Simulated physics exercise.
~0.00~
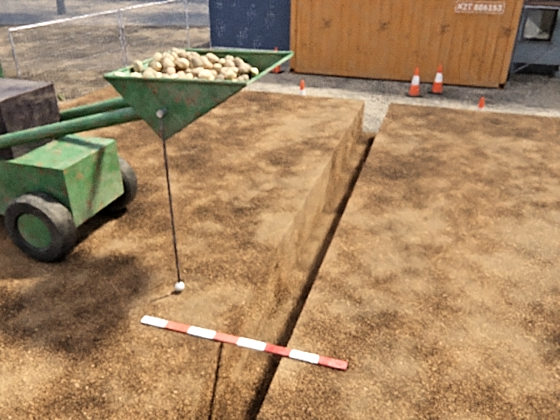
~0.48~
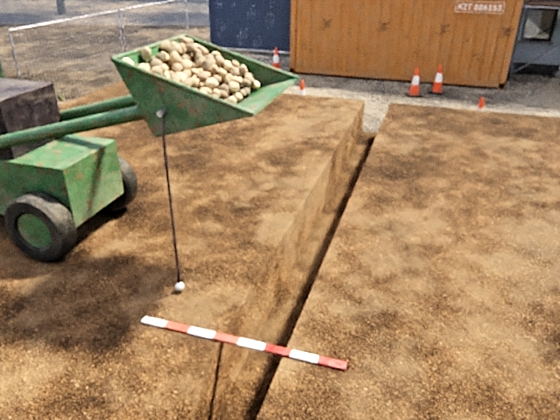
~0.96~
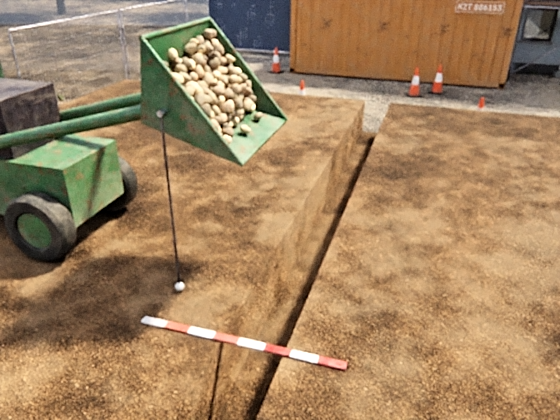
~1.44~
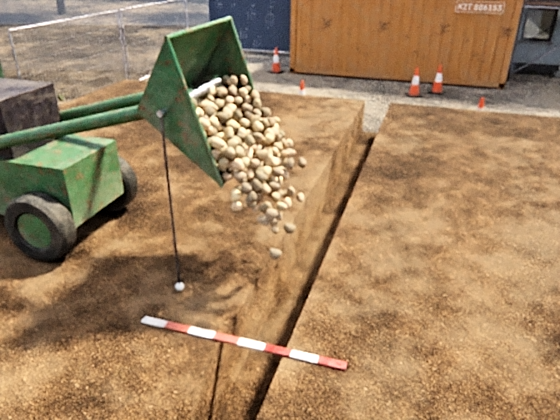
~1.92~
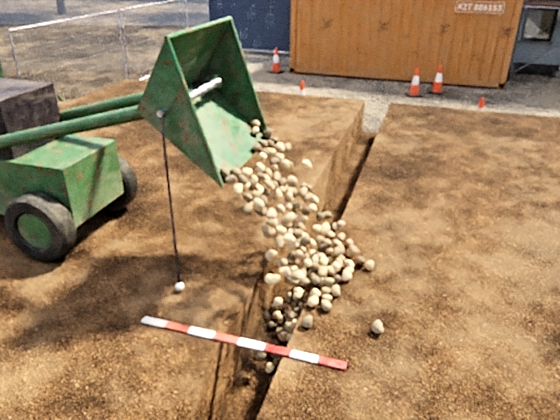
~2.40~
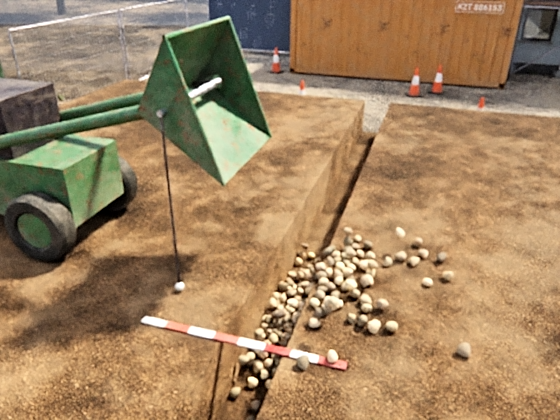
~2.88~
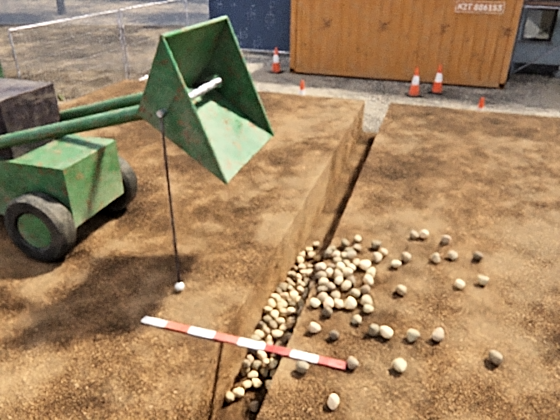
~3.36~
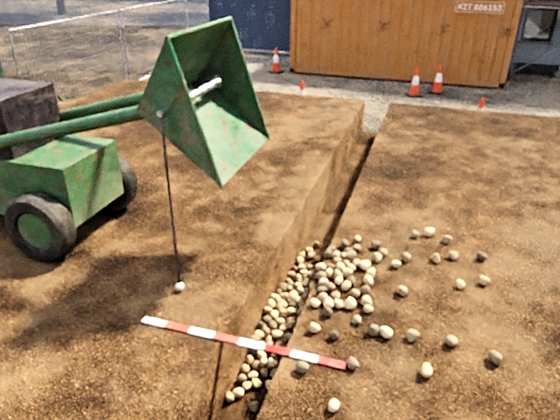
A green bucket tips its stones into the trench, and some scatter past the far edge.
